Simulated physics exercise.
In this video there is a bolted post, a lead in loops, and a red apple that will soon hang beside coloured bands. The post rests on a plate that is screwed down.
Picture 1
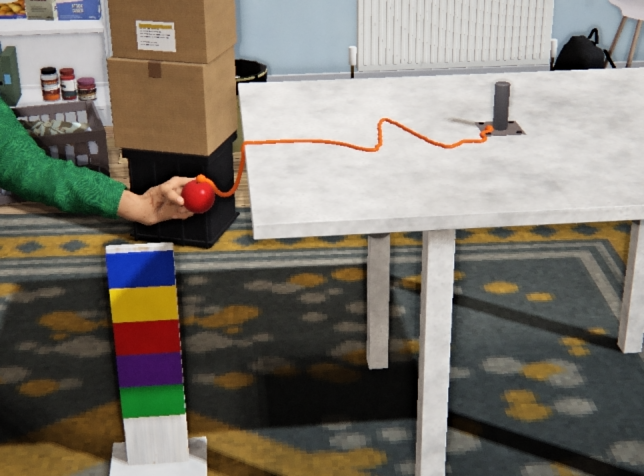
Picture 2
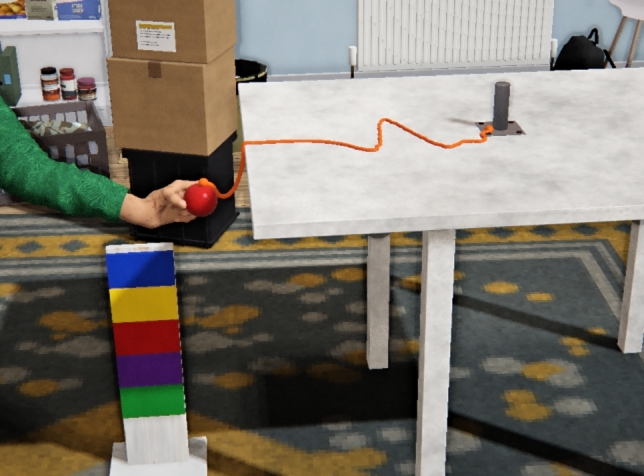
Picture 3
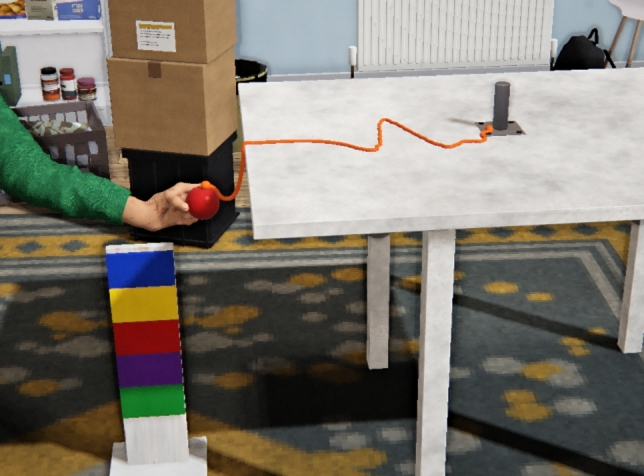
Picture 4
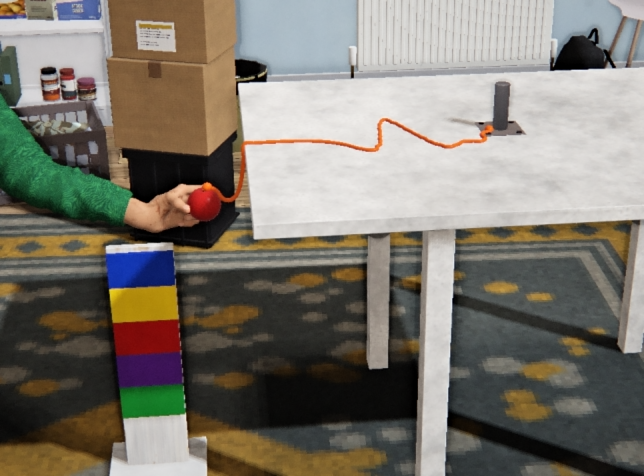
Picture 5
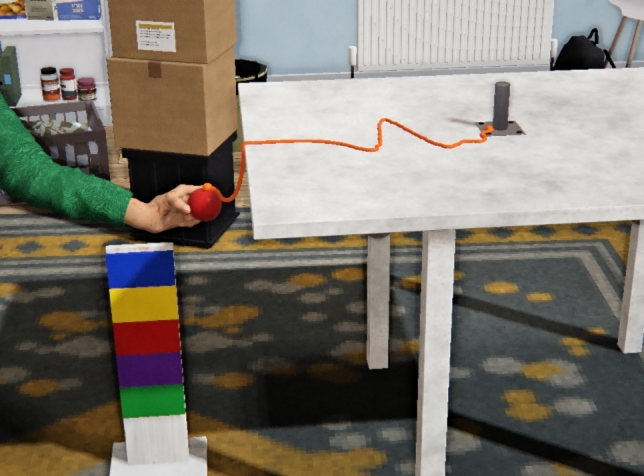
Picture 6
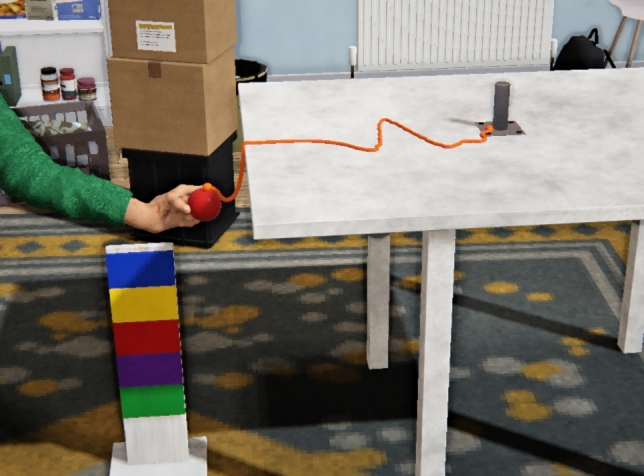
At first, a hand in a green sleeve holds a red ball tied to an orange cord just off the left edge of a pale table, near a colour-banded upright. The hand shifts the ball very slightly right and down, then stays almost still, the cord winding across the tabletop to a grey post.
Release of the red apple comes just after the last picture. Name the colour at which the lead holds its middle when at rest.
Green.
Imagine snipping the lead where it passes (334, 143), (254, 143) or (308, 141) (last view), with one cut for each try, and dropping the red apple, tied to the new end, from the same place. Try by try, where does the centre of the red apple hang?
The places are (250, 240), (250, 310) and (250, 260).
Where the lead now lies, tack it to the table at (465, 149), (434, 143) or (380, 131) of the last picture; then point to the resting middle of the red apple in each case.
It comes to rest around (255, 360), (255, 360) and (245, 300) respectively.
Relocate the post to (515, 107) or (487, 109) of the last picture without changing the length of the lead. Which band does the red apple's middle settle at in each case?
Taking the two spots in turn: Purple, then green.
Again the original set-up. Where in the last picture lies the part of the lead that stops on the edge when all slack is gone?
Approximately at (379, 139) in the final frame.
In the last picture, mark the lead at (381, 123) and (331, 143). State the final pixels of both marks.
Roughly at (293, 143), and the other roughly at (248, 228).
Early on, apple near (243, 366); level with purple.
Midway, apple near (265, 393); level with green.
Finally, apple near (260, 392); level with green. Its centre hangs level with the green band.
